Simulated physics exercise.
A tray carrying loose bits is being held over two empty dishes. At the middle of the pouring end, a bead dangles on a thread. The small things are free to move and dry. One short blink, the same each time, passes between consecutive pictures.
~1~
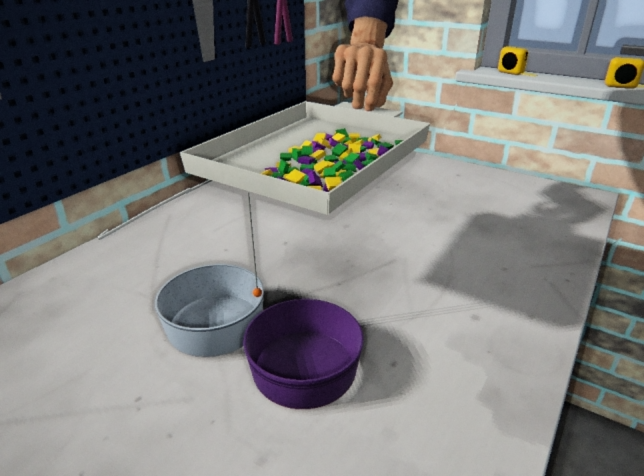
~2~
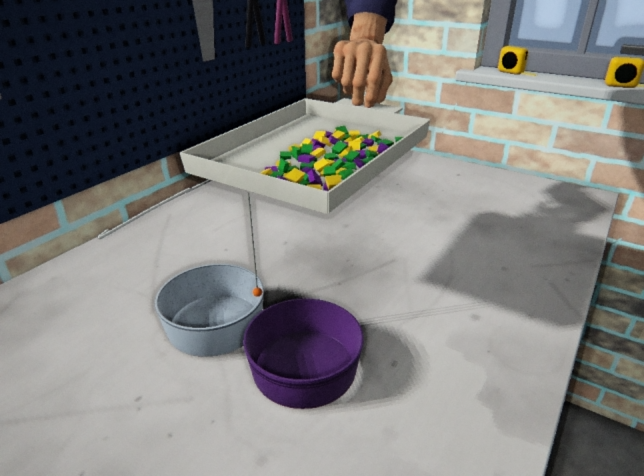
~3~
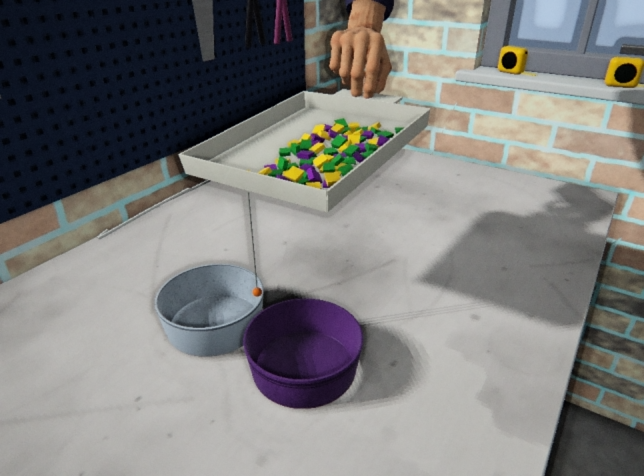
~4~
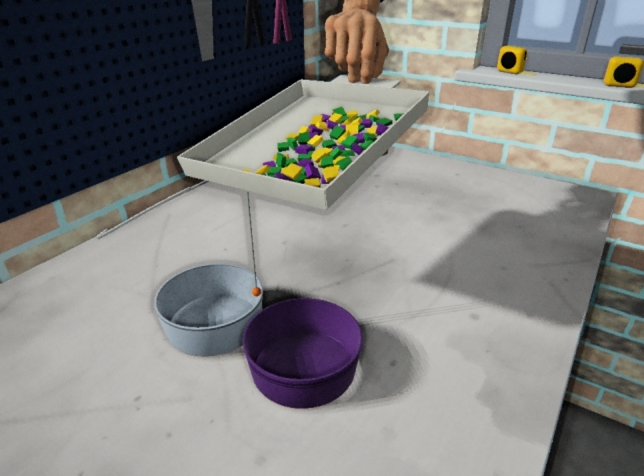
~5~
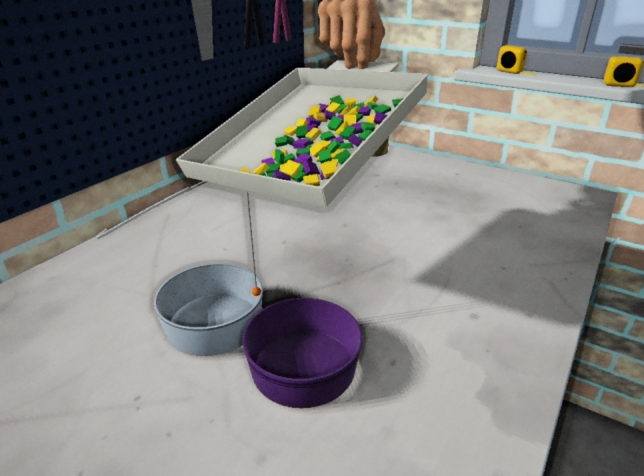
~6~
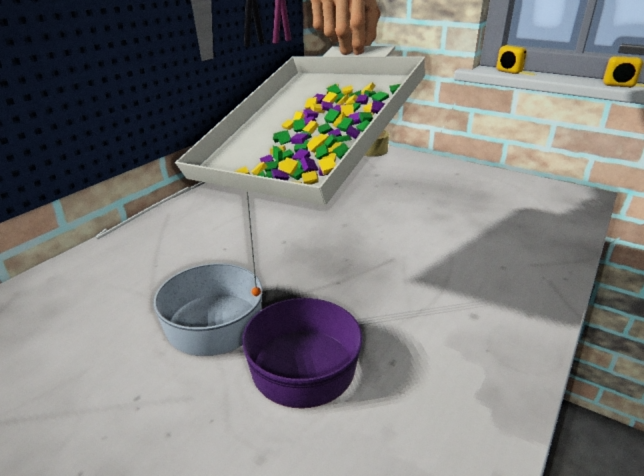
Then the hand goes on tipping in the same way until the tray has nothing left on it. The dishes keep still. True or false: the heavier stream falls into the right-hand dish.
False.
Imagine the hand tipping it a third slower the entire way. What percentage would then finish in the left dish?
Estimate: Some 80%.
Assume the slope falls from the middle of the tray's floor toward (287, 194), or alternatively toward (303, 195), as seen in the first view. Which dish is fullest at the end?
Try 1: The right-side dish; try 2: The right-side dish.
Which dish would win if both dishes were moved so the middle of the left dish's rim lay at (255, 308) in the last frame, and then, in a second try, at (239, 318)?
Results - the dish on the left side first, the dish on the left side second.
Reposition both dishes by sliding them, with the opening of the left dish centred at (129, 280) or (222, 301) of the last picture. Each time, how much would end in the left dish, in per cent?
That makes 10 per cent, followed by 70 per cent.
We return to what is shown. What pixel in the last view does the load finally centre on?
I'd mark it at roughly (199, 330).
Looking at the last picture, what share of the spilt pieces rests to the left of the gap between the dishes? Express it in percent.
Close to 100 per cent.
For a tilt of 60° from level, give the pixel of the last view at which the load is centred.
The middle of the load sits near (248, 156).
Soon, tray tipped steeply; all on the tray.
A while on, tray tipped right over; most on the tray; a small part in the left dish; a small part outside both; a small part in the air.
Towards the end, tray tipped past a quarter turn; a stray few in the right dish; about two thirds in the left dish; about a third outside both.
Finally, tray tipped past a quarter turn; a stray few in the right dish; about two thirds in the left dish; about a third outside both.
